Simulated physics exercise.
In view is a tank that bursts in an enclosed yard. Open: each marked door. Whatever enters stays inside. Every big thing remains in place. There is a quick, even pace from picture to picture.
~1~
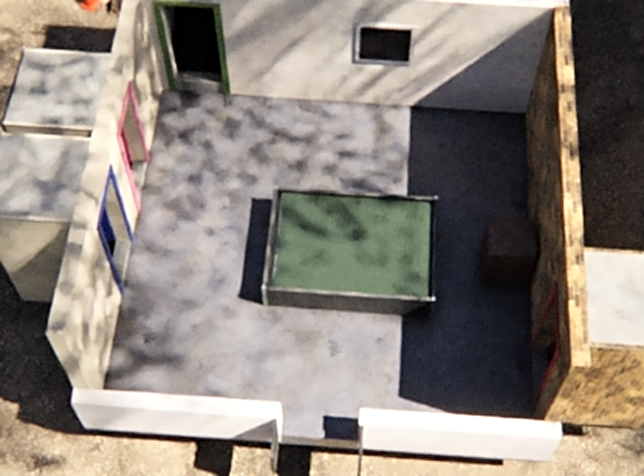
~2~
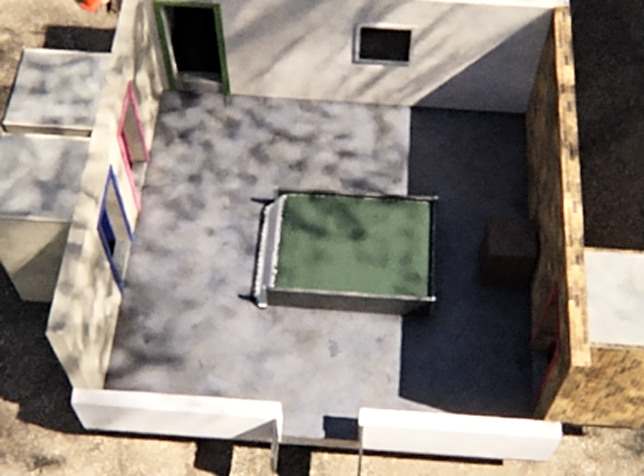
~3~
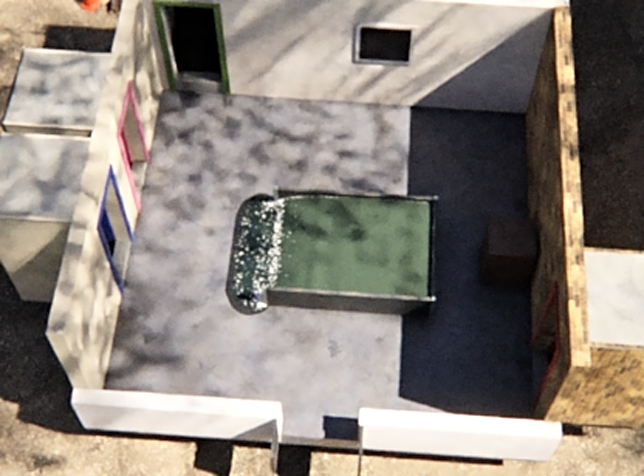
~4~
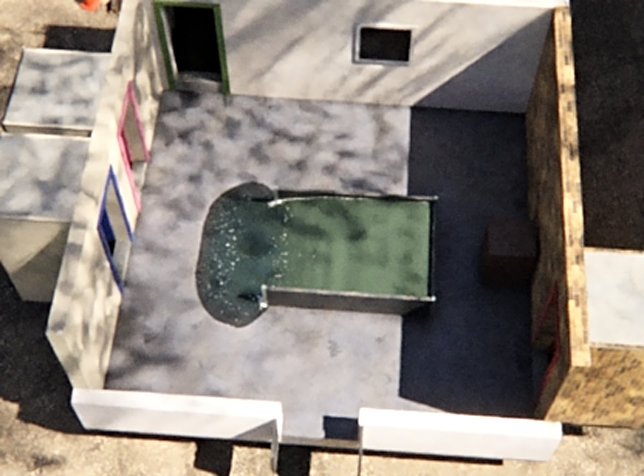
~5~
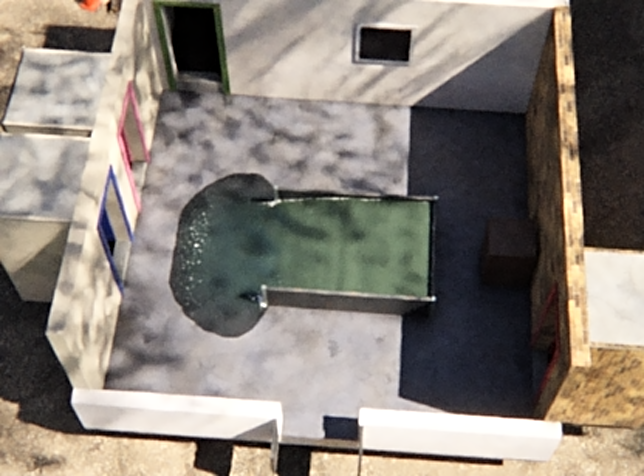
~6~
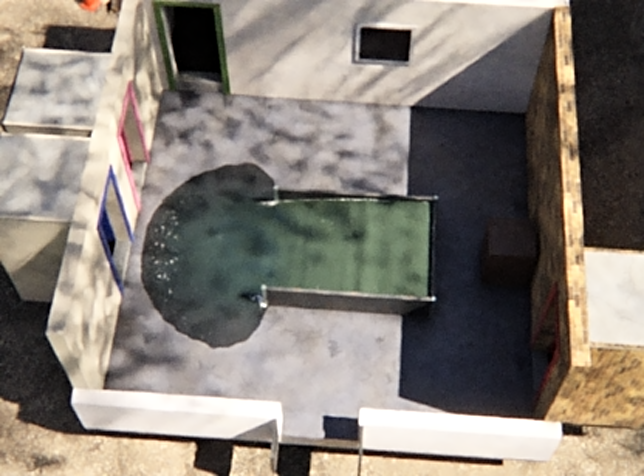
In a walled yard with a pale mottled floor, a rectangular tank of green water stands whole and still. Its left side opens, and foaming water pours out onto the floor. The water spreads leftward in a widening, rounded dark sheet, its speckled front nearing the wall with the blue-framed window.
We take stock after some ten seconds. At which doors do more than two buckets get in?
The green door does not exceed two buckets; the red door exceeds two buckets; the blue door exceeds two buckets; the pink door exceeds two buckets.
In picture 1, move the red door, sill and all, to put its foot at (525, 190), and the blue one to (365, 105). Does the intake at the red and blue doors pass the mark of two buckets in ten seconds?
What you'd see: The red tops the limit and the blue stays within the limit.
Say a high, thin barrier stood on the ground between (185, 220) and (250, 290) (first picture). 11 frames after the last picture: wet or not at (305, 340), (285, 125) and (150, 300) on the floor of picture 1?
Taking the points in order, they are high and dry, high and dry and inundated.
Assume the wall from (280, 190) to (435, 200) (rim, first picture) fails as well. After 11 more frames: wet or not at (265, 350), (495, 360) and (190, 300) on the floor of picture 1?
Taken in turn they're unwetted, unwetted and unwetted.
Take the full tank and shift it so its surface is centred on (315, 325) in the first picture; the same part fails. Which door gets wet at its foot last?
The red-painted one comes last.
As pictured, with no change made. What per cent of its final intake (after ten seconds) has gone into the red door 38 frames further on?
That share would be near 0 %.
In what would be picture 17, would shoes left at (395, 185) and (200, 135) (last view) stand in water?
The first is spared, the second inundated.
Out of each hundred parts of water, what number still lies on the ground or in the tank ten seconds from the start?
I make it around 82 per cent.
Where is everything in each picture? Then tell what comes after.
In the first picture, the water tank at (352, 245) is whole and still.
In the second picture, the front is at (272, 205), out from the gap at (273, 250).
In the third picture, water pours out at (273, 251) and has run to (259, 199).
In the fourth picture, water pours out at (273, 251) and has run to (243, 189).
In the fifth picture, the front is at (192, 206), out from the gap at (273, 251).
In the sixth picture, the front is at (153, 227), out from the gap at (273, 251).
A moment on, water covers 25 % of the floor; the green door not reached, the red door not reached, the blue door over two buckets in, the pink door under two buckets in.
Next, water covers 30 % of the floor; the green door not reached, the red door not reached, the blue door far over two buckets in, the pink door over two buckets in.
Then, water covers 35 % of the floor; the green door wet at the sill, nothing in, the red door not reached, the blue door far over two buckets in, the pink door far over two buckets in.
Later, water covers 85 % of the floor; the green door wet at the sill, nothing in, the red door not reached, the blue door far over two buckets in, the pink door far over two buckets in.
In the end, water covers 100 % of the floor; the green door wet at the sill, nothing in, the red door over two buckets in, the blue door far over two buckets in, the pink door far over two buckets in.
